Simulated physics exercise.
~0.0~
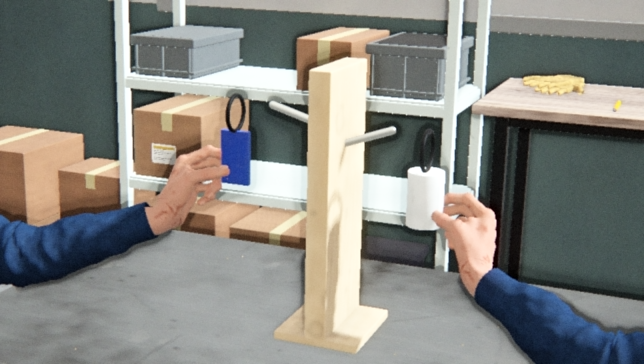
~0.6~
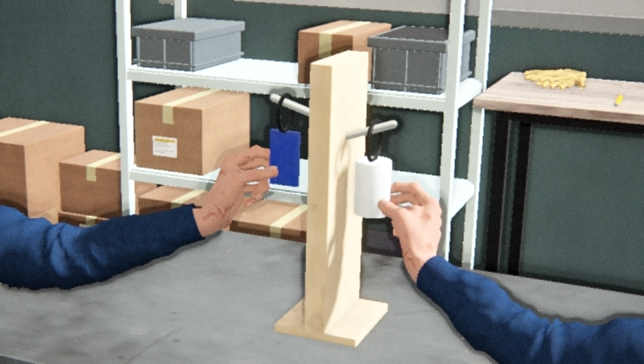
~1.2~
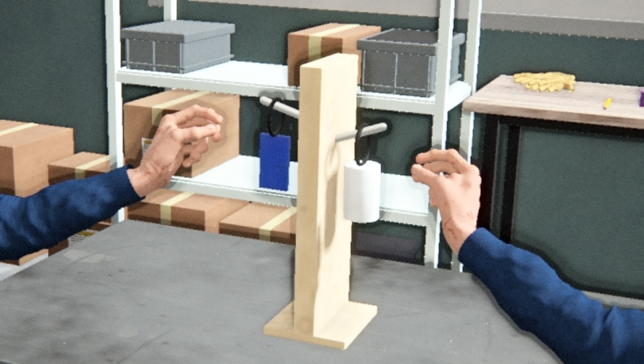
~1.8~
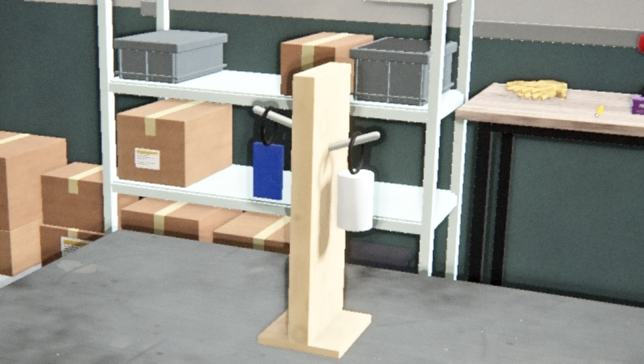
In a storeroom with shelves, cardboard boxes and a side bench, a slightly swaying view looks across a grey table at a pale wooden stand with a peg on each side. Two hands in dark blue sleeves hold a blue tag at the left and a white lantern at the right, each with a dark loop. The hands move inward and bring the loops onto the pegs. Then both hands let go and draw back to either side. The hands leave view, and the blue tag and white lantern stay hanging on their pegs.
